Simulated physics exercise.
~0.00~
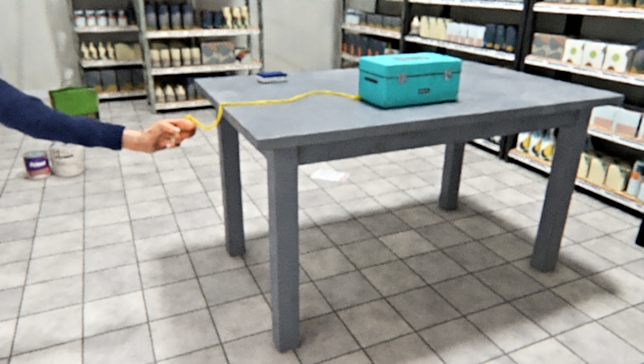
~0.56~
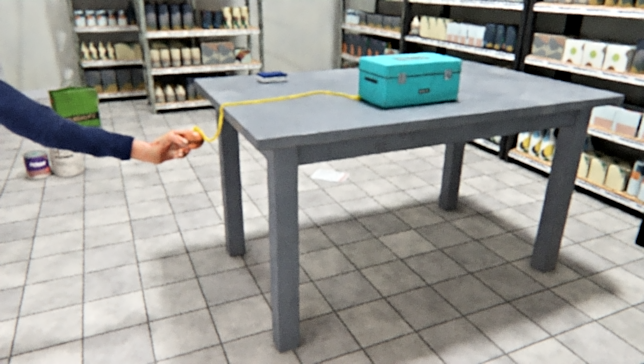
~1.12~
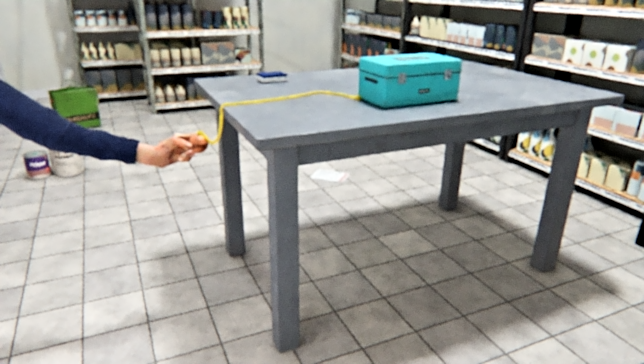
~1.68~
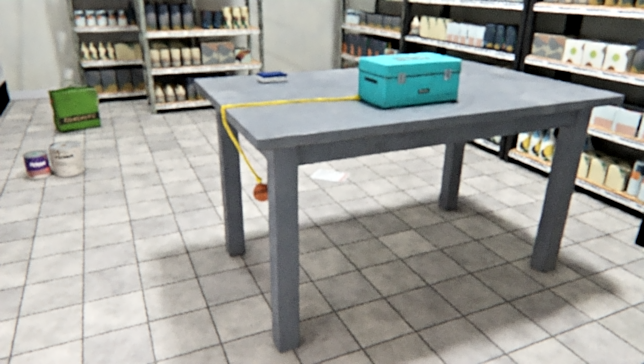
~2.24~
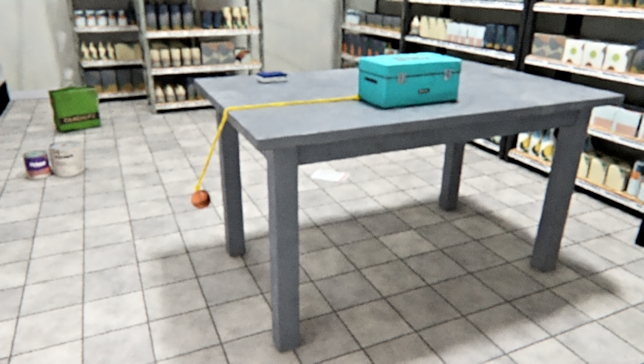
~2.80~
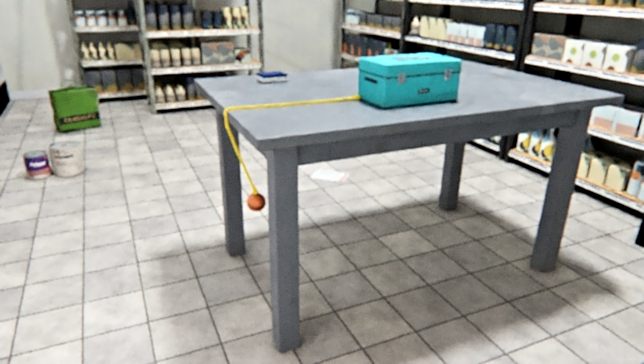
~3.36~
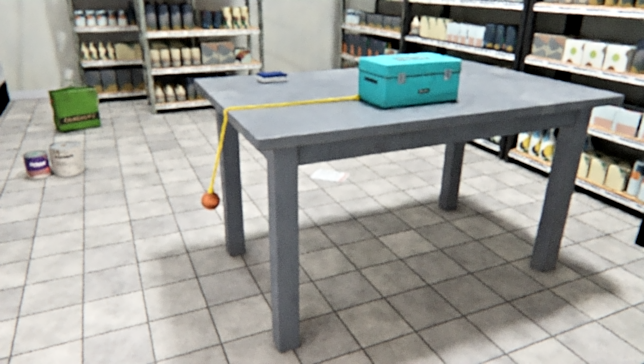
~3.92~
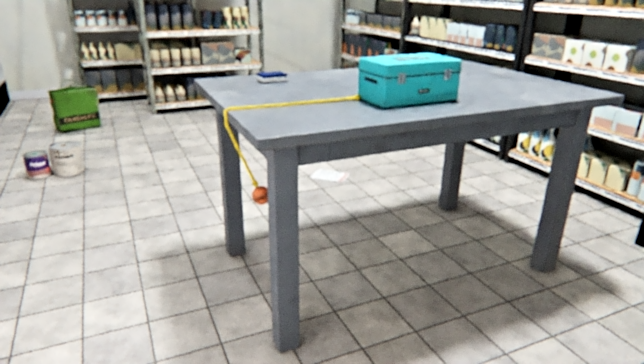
The footage shows a hand lowering an orange ball on a yellow cord past the left end of a gray table holding a turquoise toolbox. The hand lets go and withdraws, and the ball drops and swings side to side, still hanging below the edge while the toolbox stays put.
